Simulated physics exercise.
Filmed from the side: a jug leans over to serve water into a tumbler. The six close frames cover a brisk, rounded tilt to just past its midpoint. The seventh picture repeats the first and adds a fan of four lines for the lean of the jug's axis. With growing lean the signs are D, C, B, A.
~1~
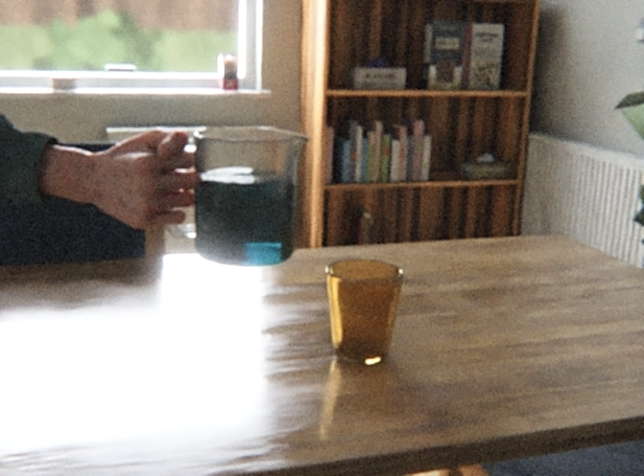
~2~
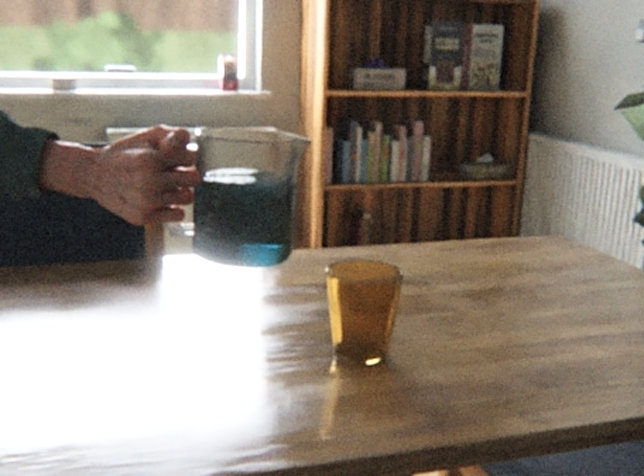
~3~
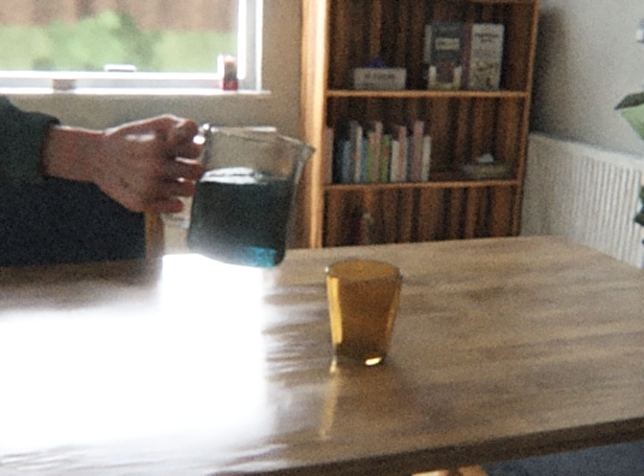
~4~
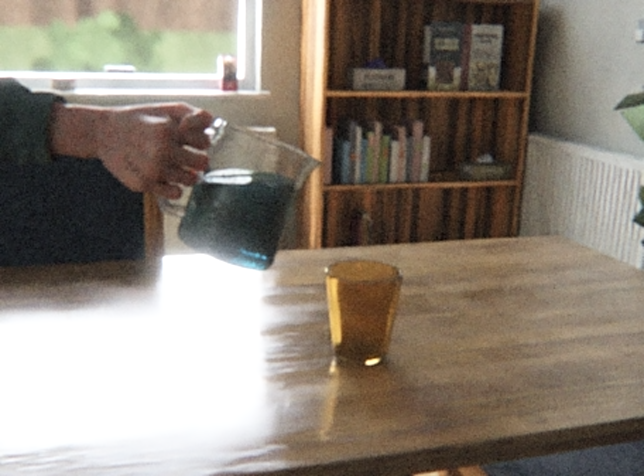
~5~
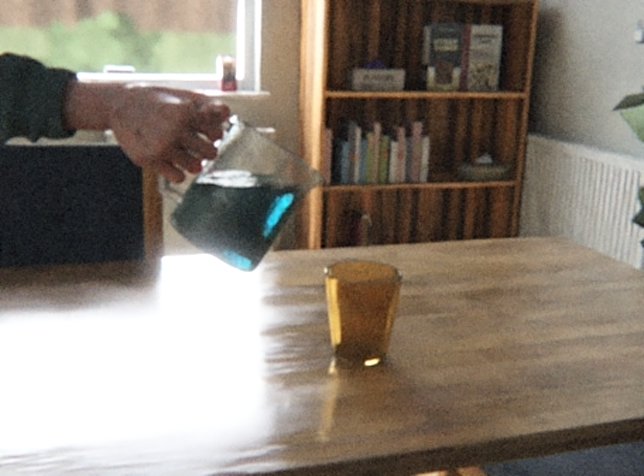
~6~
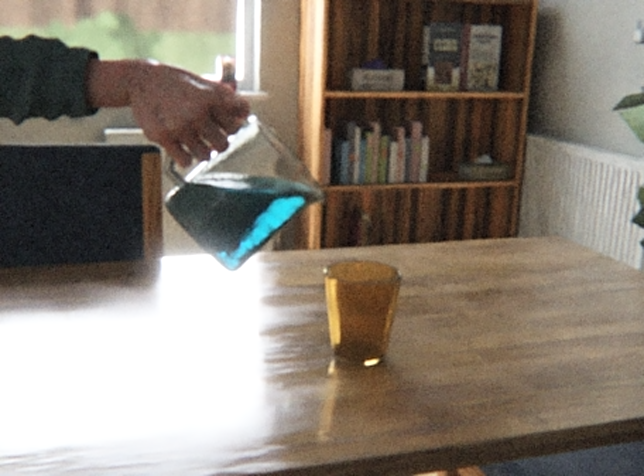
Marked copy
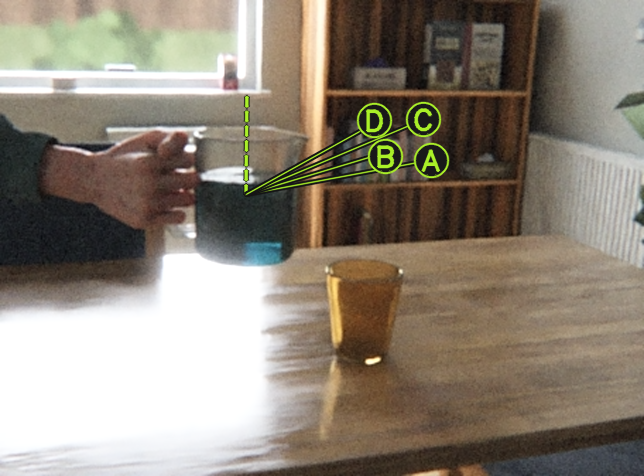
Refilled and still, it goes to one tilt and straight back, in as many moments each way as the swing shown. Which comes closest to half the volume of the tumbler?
D.
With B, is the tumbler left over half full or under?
Over.
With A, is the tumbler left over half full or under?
Over.
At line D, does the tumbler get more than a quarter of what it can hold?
Yes, clearly.
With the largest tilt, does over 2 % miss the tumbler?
Yes, it does.
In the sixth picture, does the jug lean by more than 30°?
Yes, it does.
In lime, A at (414, 163); B at (368, 157); C at (408, 126); D at (359, 131).
With A, the tumbler ends with about 86 % of what it can hold; 15 % of the water is spilt.
With B, the tumbler ends with about 78 % of what it can hold; 8 % of the water is spilt.
With C, the tumbler ends with about 67 % of what it can hold.
With D, the tumbler ends with about 48 % of what it can hold.
